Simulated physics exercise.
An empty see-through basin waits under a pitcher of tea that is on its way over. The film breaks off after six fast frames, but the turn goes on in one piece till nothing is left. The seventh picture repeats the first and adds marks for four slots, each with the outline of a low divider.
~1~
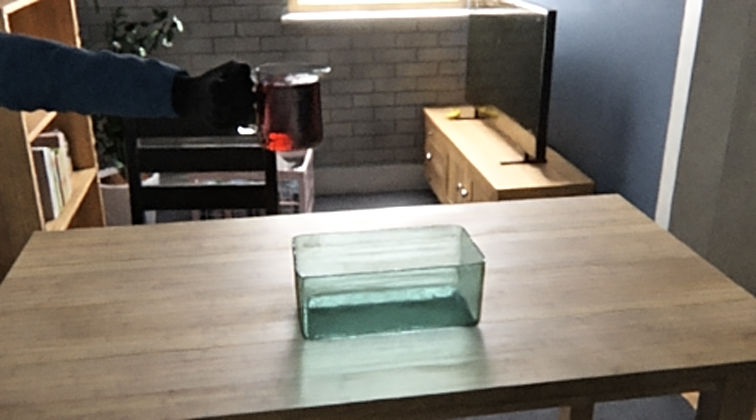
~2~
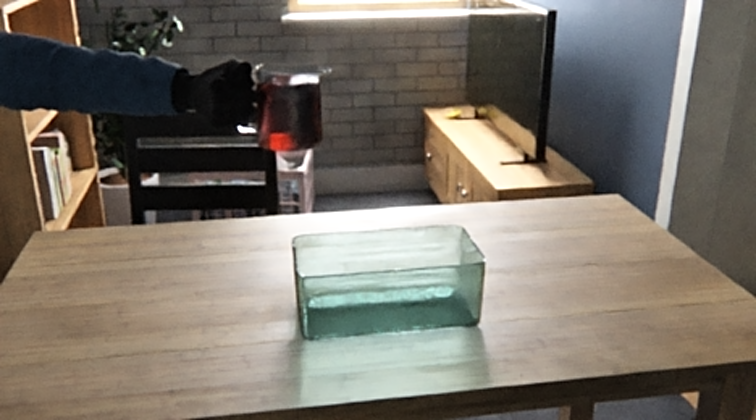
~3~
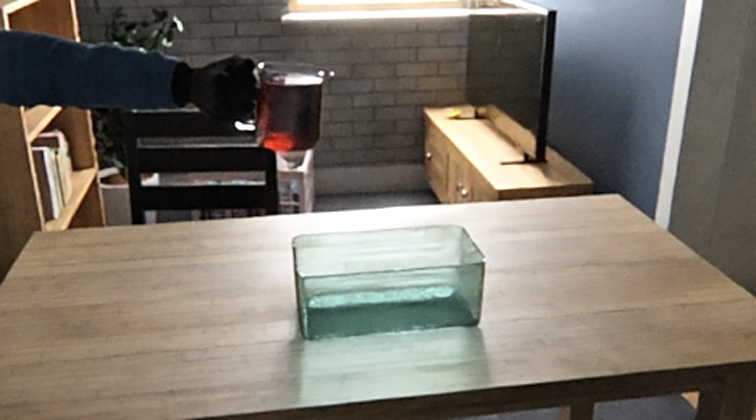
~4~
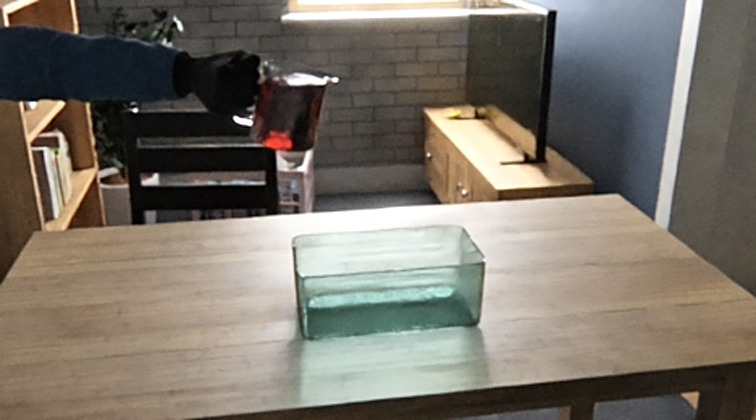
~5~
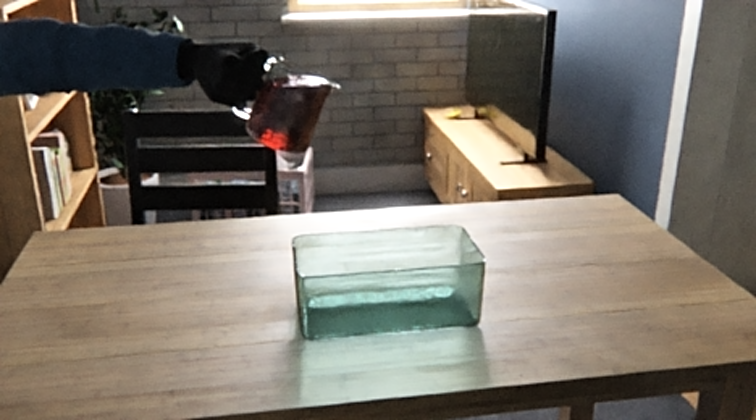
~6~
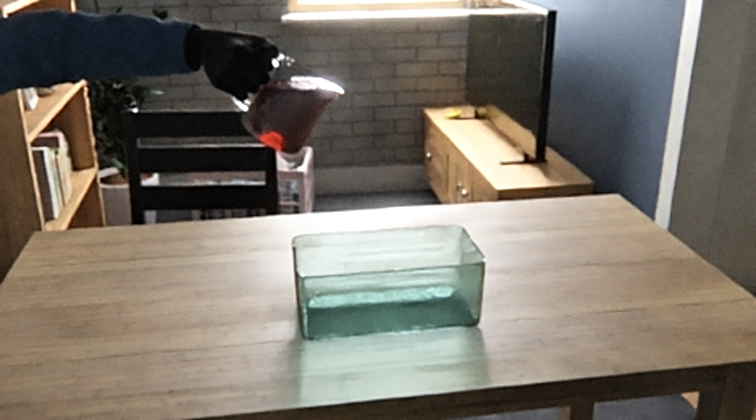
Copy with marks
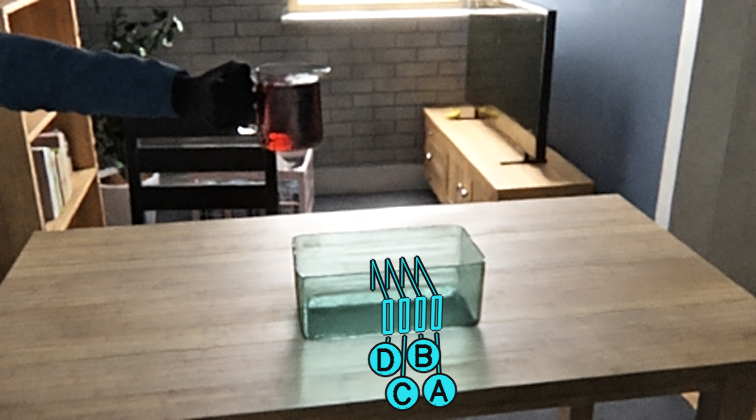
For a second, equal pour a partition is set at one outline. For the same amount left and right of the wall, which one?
I would pick place C.
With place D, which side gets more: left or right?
The right side.
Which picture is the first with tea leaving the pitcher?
In picture 6.
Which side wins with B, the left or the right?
More ends on the left.
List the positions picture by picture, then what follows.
Upright, lip at (328, 69); basin from (301, 338) to (480, 322); nothing has left yet.
Upright, lip at (328, 70); nothing has left yet.
Tipped about 6°, lip at (331, 74); nothing has left yet.
Tipped about 13°, lip at (335, 79); nothing has left yet.
Tipped about 23°, lip at (338, 87); nothing has left yet.
Tipped about 34°, lip at (341, 97); tea is over the lip, down to (341, 97).
On the marked copy, A at (436, 333); B at (420, 335); C at (404, 336); D at (388, 337).
If A is chosen, about 89 % ends left of the wall and 5 % right of it; 6 % is lost outside.
If B is chosen, about 84 % ends left of the wall and 3 % right of it; 13 % is lost outside.
If C is chosen, about 56 % ends left of the wall and 41 % right of it; 3 % is lost outside.
If D is chosen, about 14 % ends left of the wall and 82 % right of it; 4 % is lost outside.
